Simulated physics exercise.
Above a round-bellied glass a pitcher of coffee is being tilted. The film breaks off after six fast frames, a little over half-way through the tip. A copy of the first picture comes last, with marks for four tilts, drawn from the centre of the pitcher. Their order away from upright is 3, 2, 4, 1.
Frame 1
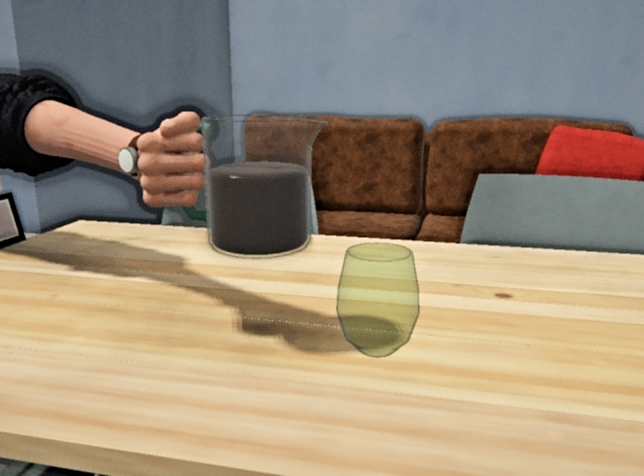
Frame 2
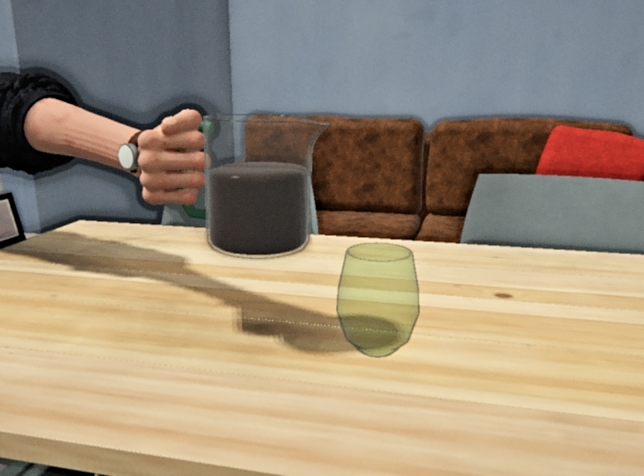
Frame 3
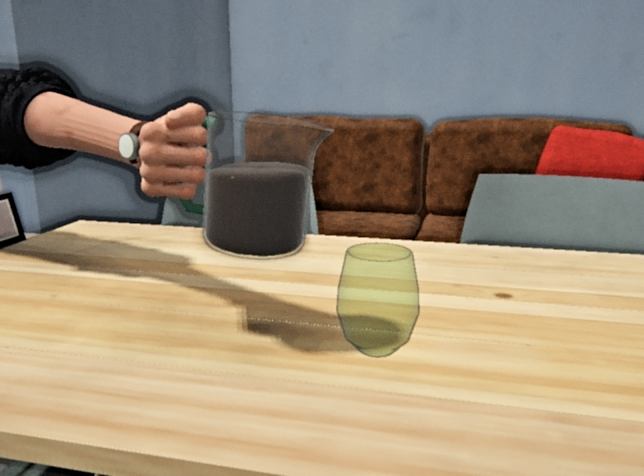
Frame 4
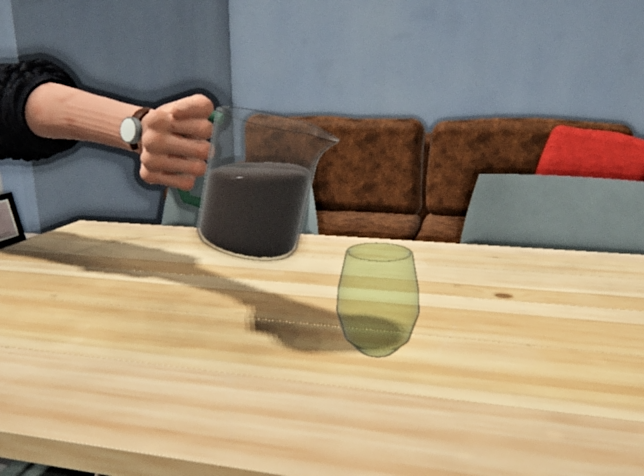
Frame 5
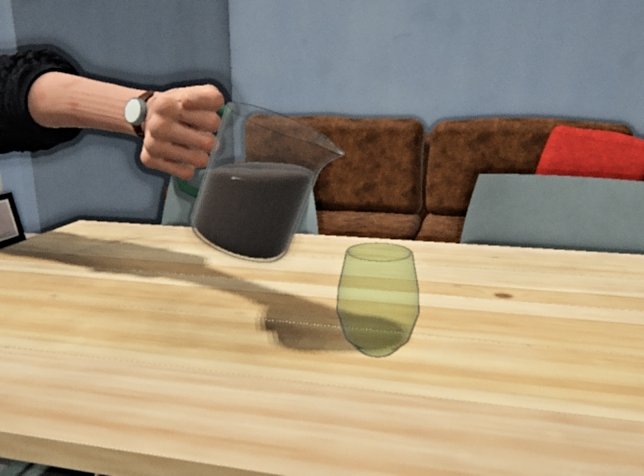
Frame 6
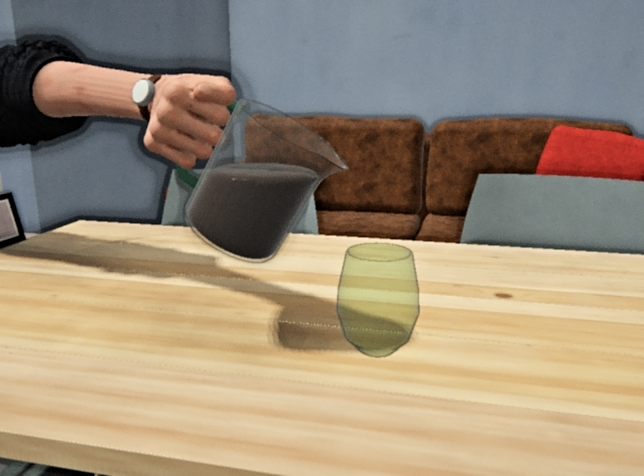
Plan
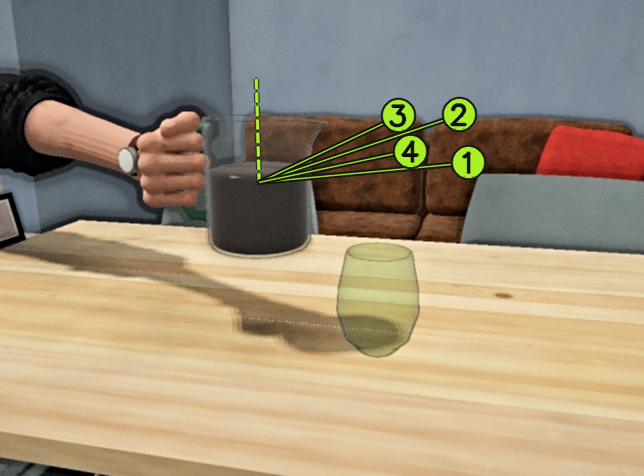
A hand with a wristwatch and dark sleeve grips a clear pitcher of dark coffee at the left, above a pale wooden table seen from slightly above its front edge. A round-bellied, yellow-green glass stands near the centre, with brown seating, a grey chair back and red cushion behind. Upright at first, the pitcher gradually tilts rightward in the hand, nothing leaving its lip, while the camera stays still.
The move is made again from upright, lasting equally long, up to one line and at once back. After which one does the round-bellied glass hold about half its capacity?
Tilt 3 does it best.
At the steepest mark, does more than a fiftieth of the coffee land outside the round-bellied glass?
Yes, it does.
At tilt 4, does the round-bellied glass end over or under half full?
Over half.
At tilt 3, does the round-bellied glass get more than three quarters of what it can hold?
No, it does not.
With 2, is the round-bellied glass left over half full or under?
Over half.
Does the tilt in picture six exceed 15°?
Yes.
On the marked copy, 1 at (451, 164); 2 at (443, 120); 3 at (383, 123); 4 at (393, 154).
For tilt 1, the round-bellied glass ends with about 74 % of what it can hold; 23 % of the coffee is spilt.
For tilt 2, the round-bellied glass ends with about 71 % of what it can hold.
For tilt 3, the round-bellied glass ends with about 50 % of what it can hold.
For tilt 4, the round-bellied glass ends with about 81 % of what it can hold; 6 % of the coffee is spilt.
